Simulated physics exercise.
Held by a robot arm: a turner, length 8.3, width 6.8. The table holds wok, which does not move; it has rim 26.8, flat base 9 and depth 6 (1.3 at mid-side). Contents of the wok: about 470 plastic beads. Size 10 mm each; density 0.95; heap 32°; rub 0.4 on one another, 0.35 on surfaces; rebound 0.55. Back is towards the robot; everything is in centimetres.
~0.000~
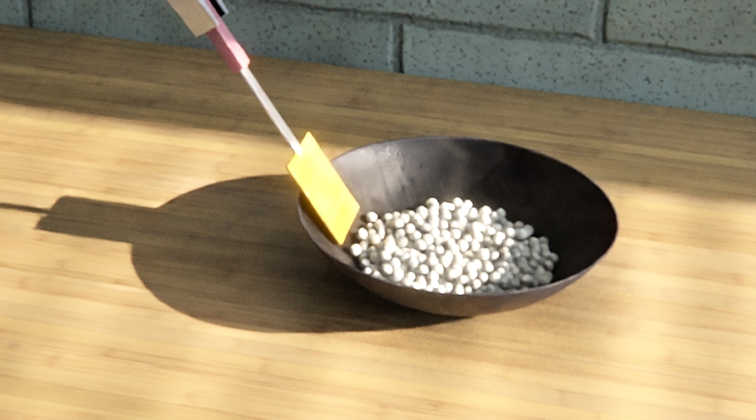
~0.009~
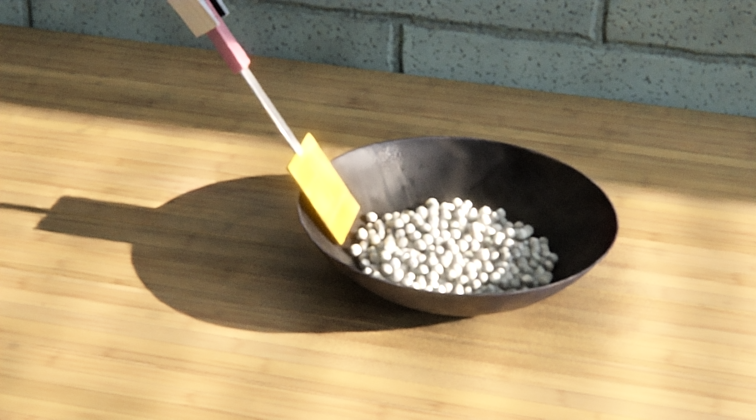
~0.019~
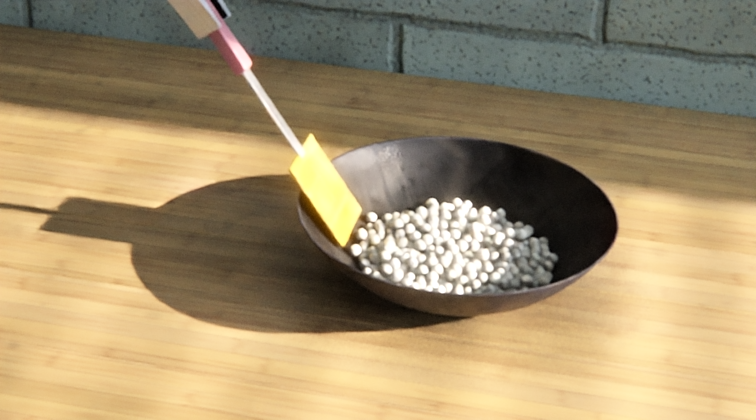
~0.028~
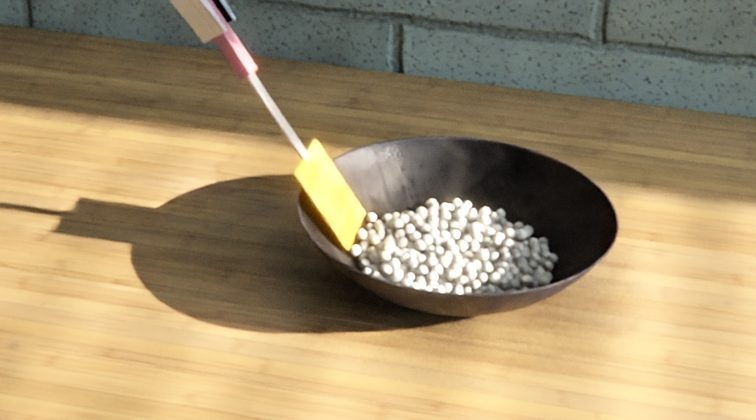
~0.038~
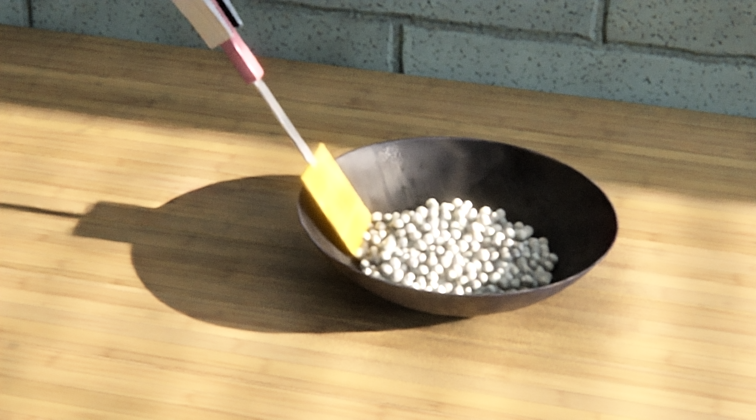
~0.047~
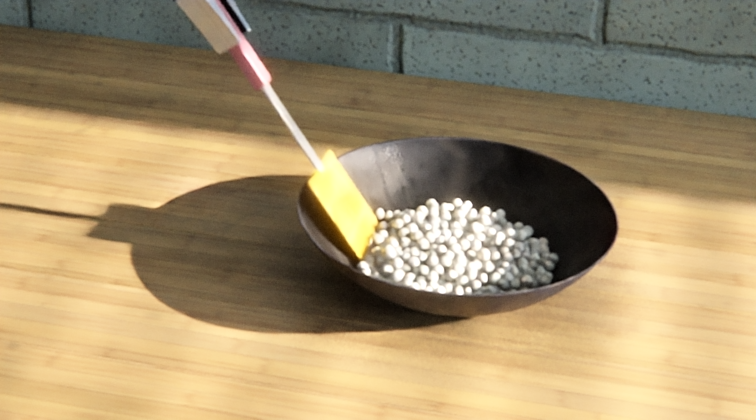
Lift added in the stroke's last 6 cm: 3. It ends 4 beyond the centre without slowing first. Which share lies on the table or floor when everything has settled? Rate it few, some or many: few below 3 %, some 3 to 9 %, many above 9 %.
Few, below 3 %.
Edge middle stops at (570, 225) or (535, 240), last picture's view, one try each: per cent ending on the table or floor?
I'd say some 15 per cent, then some 0 per cent.
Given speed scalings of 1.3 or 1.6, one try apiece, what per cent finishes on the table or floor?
Estimates, in order: 0 % and 0 %.
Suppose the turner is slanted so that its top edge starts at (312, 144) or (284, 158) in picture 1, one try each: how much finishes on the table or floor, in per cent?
About 0 and 0 per cent.
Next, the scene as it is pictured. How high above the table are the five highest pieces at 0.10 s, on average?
They are around 4 cm up.
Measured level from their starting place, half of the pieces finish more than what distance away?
Level distance of around 3 cm.
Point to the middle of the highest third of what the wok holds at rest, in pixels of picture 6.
The centre sits at about (544, 254).
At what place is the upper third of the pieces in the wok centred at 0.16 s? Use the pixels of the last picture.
I'd put it close to (517, 251).
After 0.10 s, sloping 55°, highest piece 4 above the table; 466 in the wok.
After 0.16 s, sloping 55°, highest piece 6 above the table; 466 in the wok.
After 0.39 s, sloping 55°, highest piece 5 above the table; 466 in the wok.
After 1.44 s, sloping 55°, highest piece 5 above the table; 466 in the wok.
In the end, 466 in the wok. That is 0 % on the table or floor.
